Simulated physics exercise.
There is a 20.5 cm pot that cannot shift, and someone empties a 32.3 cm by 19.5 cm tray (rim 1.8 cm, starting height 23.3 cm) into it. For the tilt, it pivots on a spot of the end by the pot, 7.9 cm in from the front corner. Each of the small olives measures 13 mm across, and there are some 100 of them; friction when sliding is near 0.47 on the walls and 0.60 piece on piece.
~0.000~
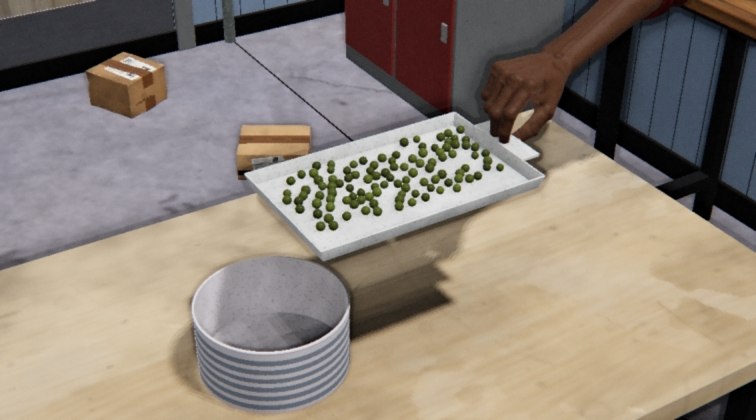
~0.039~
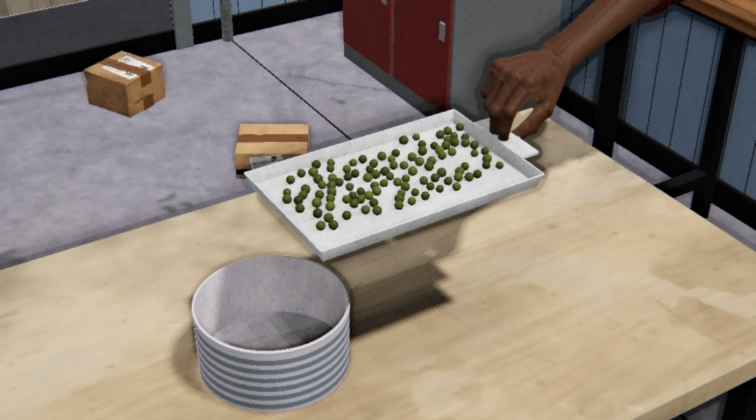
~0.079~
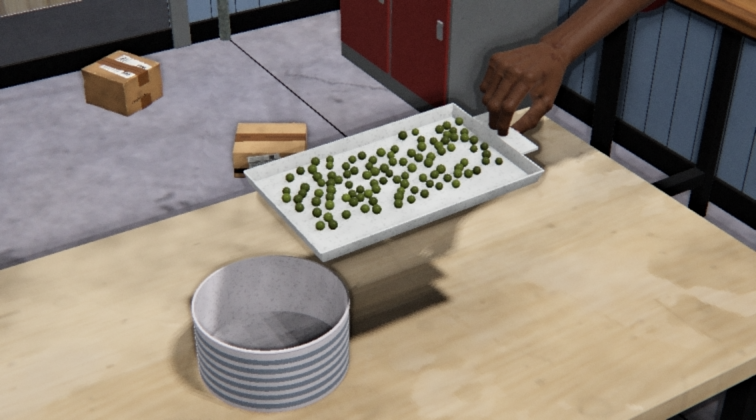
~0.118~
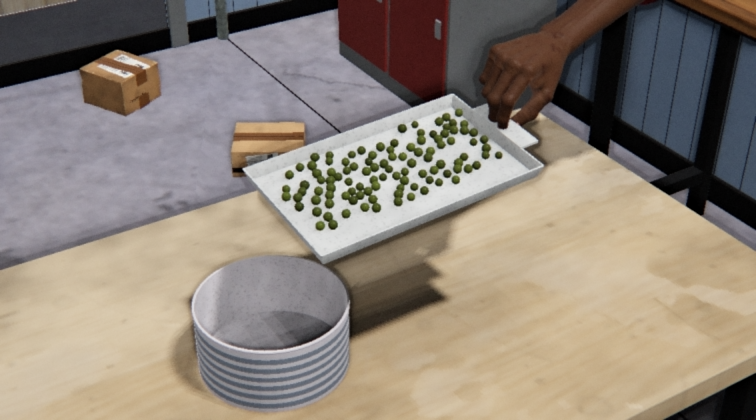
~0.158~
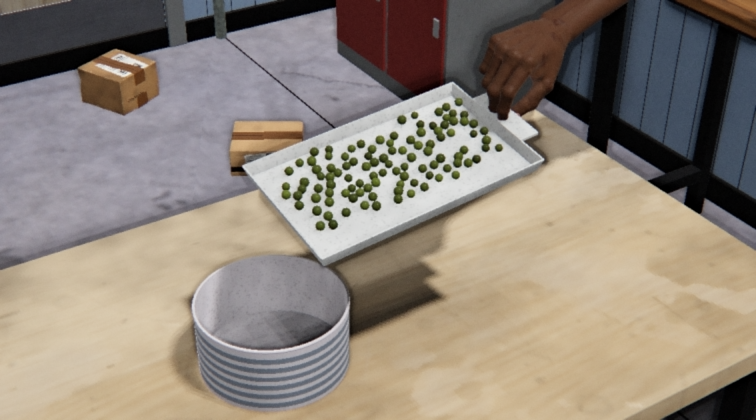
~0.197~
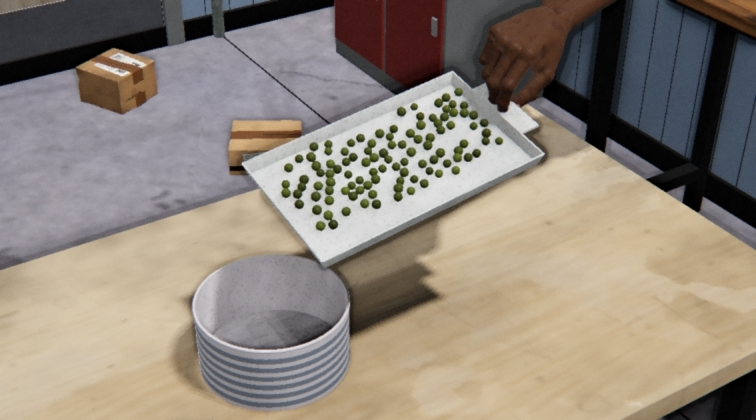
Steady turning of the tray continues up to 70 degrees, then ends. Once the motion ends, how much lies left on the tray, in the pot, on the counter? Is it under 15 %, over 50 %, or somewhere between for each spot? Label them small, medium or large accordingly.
Left on the tray - large, pot - small, counter - medium.
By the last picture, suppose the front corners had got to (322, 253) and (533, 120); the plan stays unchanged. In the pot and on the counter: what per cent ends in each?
You'd end with pot at 15 and counter at 45.
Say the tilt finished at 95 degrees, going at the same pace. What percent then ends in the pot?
25 per cent.
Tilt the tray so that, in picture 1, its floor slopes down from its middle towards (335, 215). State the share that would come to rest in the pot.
Around 20 percent of them.
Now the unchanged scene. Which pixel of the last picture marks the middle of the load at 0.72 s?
(364, 220), roughly.
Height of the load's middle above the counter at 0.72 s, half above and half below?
About 26 centimetres.
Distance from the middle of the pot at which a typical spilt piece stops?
Close to 22 cm, give or take.
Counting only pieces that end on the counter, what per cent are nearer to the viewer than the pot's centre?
Share: Roughly 100 %.
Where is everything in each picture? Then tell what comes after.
The first picture shows tray tilt 0 degrees, front corners at (323, 248) and (539, 175); middle of the pieces at (390, 178); pot at (271, 302).
The second picture shows tray tilt 1 degrees, front corners at (323, 248) and (539, 173); middle of the pieces at (390, 176).
The third picture shows tray tilt 2 degrees, front corners at (323, 249) and (538, 170); middle of the pieces at (389, 174).
The fourth picture shows tray tilt 5 degrees, front corners at (323, 252) and (538, 165), lowest corner left front; middle of the pieces at (389, 169).
The fifth picture shows tray tilt 9 degrees, front corners at (323, 254) and (538, 159), lowest corner left front; middle of the pieces at (389, 164).
The sixth picture shows tray tilt 12 degrees, front corners at (324, 257) and (538, 153), lowest corner left front; middle of the pieces at (388, 159); pot at (272, 300). The tray's pace is about 90 degrees a second.
After 0.51 s, tilt 41 degrees; the tray holds 100 %, the pot 0 %.
After 0.72 s, tilt 60 degrees; the tray holds 95 %, the pot 0 %.
After 1.04 s, tilt 70 degrees; the tray holds 75 %, the pot 0 %.
At rest (2.2 s), tray 70 %, pot 0 %, counter 30 %.
